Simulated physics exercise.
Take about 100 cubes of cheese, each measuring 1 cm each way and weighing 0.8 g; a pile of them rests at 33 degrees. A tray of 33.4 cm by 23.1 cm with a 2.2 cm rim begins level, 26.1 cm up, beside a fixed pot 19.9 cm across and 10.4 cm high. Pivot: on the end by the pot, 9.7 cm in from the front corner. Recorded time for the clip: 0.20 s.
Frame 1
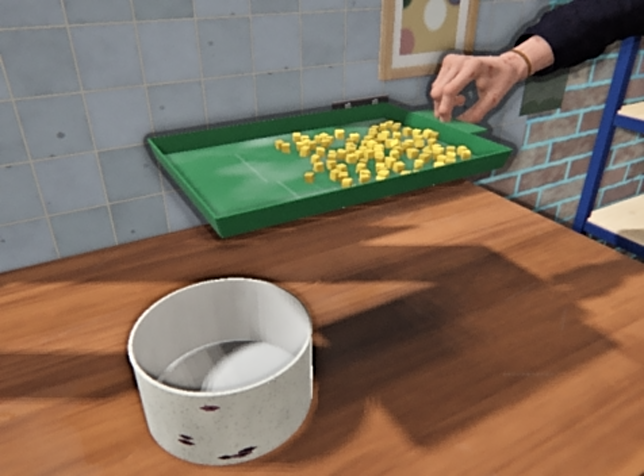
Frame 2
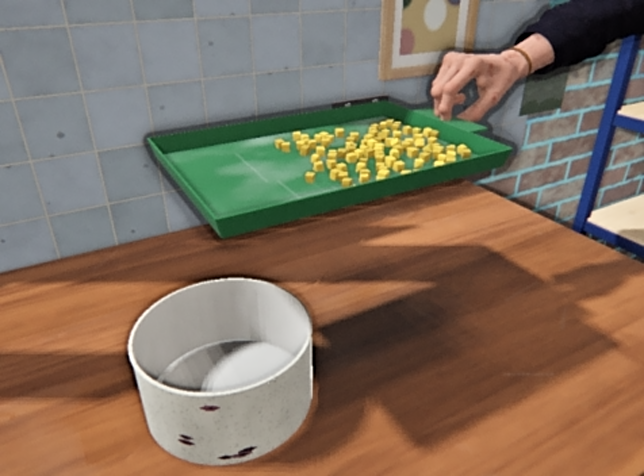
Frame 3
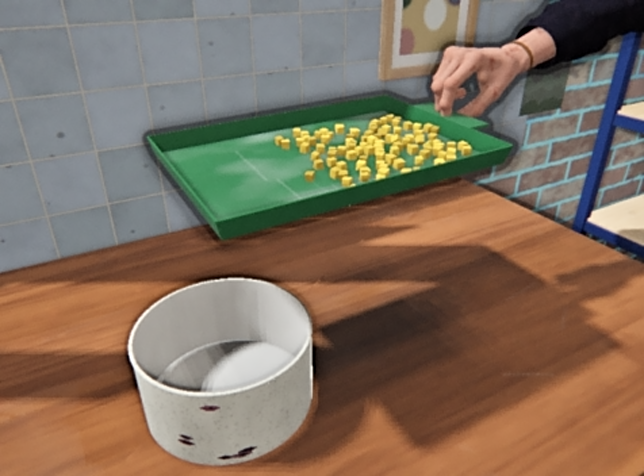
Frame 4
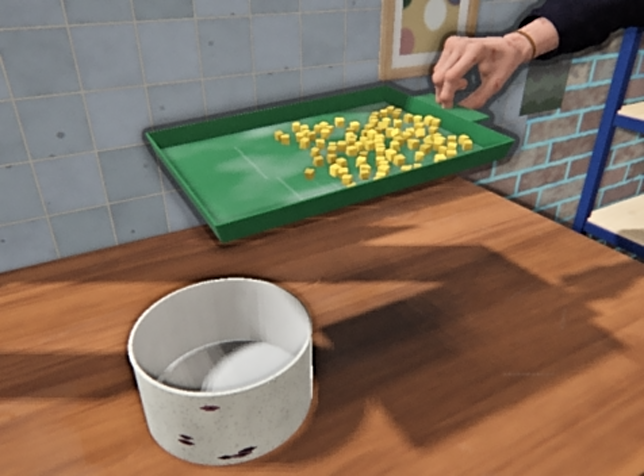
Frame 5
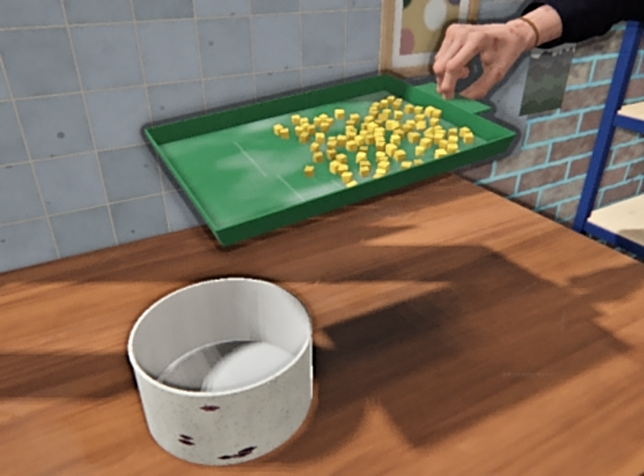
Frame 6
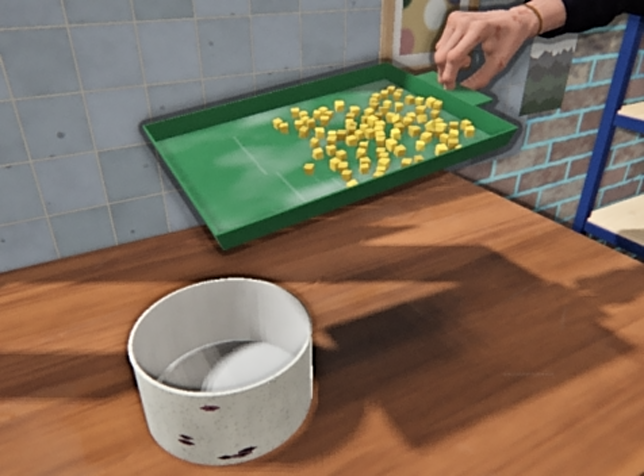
In this clip, a hand at the right end of a green tray of small yellow cubes gradually raises that end, tilting the tray slightly toward the left, while a speckled white pot stays still on the wooden surface.
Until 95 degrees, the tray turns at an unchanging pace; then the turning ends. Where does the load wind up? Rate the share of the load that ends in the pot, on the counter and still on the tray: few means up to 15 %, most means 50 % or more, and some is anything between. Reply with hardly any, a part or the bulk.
Pot: The bulk; counter: A part; left on the tray: Hardly any.
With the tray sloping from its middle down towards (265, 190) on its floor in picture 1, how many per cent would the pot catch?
My best guess is some 40 per cent.
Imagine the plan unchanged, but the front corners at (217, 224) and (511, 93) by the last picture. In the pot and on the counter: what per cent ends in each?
You'd end with pot at 25 and counter at 75.
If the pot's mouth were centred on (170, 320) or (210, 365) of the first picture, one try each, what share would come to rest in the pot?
The shares would be near 10 and 95 per cent respectively.
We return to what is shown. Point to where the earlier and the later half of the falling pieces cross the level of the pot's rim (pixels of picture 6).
(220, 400) or so first, later (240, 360).
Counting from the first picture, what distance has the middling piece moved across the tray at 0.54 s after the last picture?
It has moved some 8 cm from its start.
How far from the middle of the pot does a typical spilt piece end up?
Roughly 30 cm from the centre.
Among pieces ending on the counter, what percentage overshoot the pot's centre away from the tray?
About 80 per cent.
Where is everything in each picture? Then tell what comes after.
Tray tilt 0 degrees, front corners at (220, 214) and (505, 149); middle of the pieces at (378, 153); pot at (223, 328), in the first frame.
Tray tilt 0 degrees, front corners at (220, 215) and (506, 148); middle of the pieces at (378, 152), in the second frame.
Tray tilt 2 degrees, front corners at (220, 217) and (506, 144); middle of the pieces at (378, 149), in the third frame.
Tray tilt 4 degrees, front corners at (220, 221) and (507, 139), lowest corner left front; middle of the pieces at (378, 144), in the fourth frame.
Tray tilt 7 degrees, front corners at (220, 225) and (509, 133), lowest corner left front; middle of the pieces at (379, 138), in the fifth frame.
Tray tilt 10 degrees, front corners at (220, 230) and (510, 127), lowest corner left front; middle of the pieces at (379, 132); pot at (223, 328), in the sixth frame.
Then, 0.54 s after the last picture, tilt 51 degrees; the tray holds 100 %, the pot 0 %.
Then, 0.89 s after the last picture, tilt 77 degrees; the tray holds 45 %, the pot 10 %.
Then, 1.33 s after the last picture, tilt 95 degrees; the tray holds 5 %, the pot 60 %.
In the end, pot 65 %, counter 35 %, tray 0 %.
